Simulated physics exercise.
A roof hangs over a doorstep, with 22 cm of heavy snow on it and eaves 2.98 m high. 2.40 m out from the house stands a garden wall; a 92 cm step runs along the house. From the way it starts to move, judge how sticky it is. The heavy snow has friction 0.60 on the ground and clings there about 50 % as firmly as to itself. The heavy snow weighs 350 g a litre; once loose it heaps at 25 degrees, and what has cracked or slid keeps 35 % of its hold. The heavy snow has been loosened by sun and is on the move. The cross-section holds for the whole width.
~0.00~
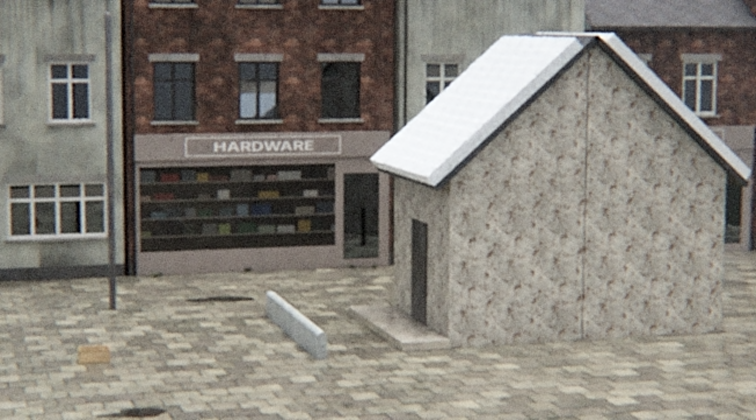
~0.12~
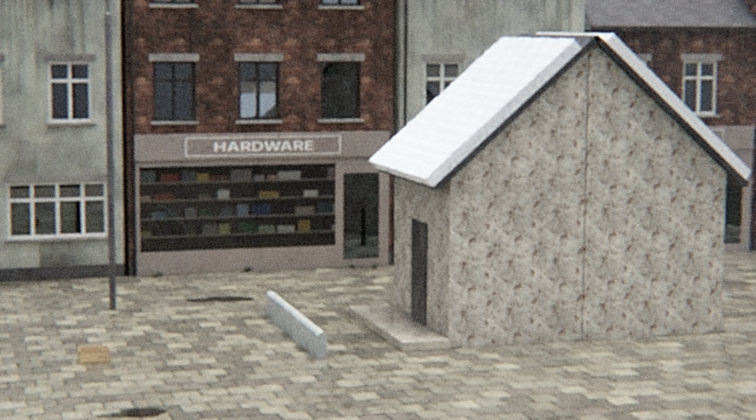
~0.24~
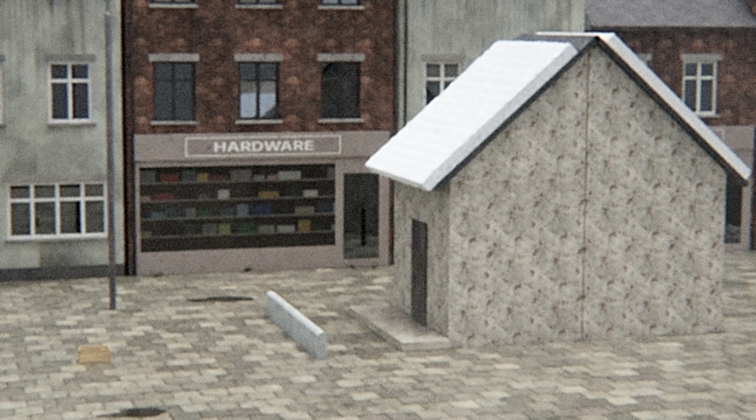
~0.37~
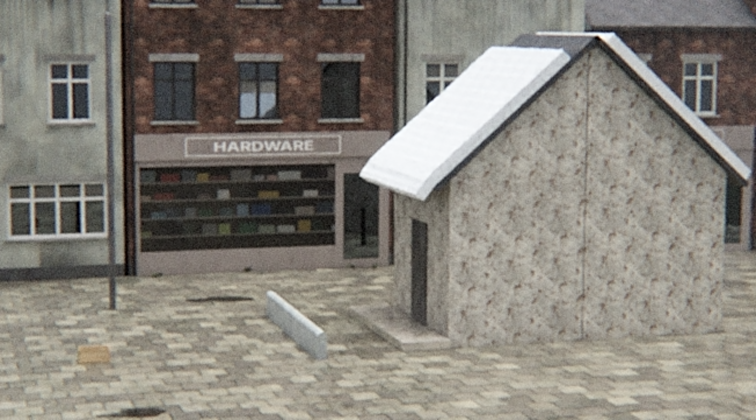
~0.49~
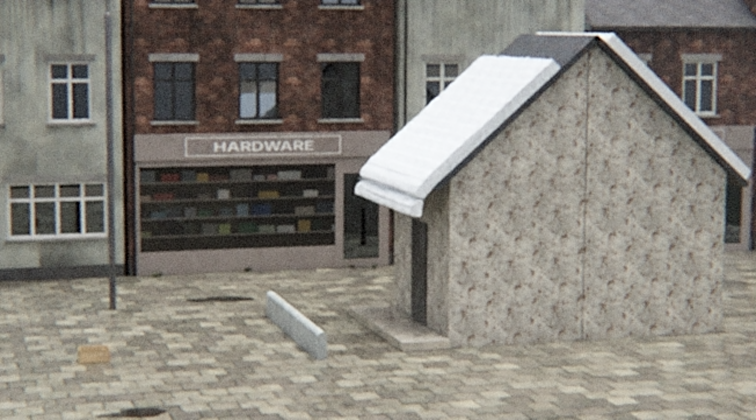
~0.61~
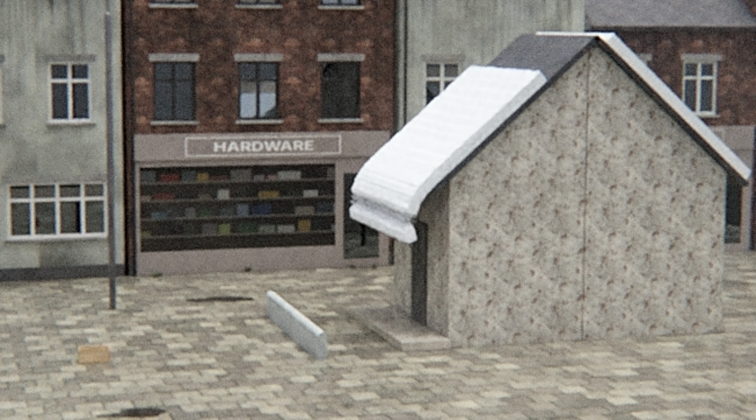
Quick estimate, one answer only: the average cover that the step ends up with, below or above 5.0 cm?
I would say above.
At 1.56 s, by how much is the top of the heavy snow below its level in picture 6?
The gap comes to roughly 3.9 metres.
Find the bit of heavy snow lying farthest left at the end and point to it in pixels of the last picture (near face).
I'd point to around (62, 371).
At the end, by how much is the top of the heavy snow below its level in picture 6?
I'd put it at something like 4.5 m.
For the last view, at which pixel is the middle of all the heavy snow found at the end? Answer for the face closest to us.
Somewhere about (337, 346), I'd say.
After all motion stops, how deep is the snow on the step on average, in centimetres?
Roughly 8 centimetres, I'd say.
By 1.05 s, 44 % of the snow is still up on the roof and 56 % is falling or down.
By 1.56 s, none of the snow is still up on the roof and all is falling or down.
By 2.08 s, none of the snow is still up on the roof and all is falling or down.
By 2.60 s, none of the snow is still up on the roof and all is falling or down.
By 2.80 s, at the end, none of the snow is still up on the roof and the snow on the step is 7.8 cm deep on average.
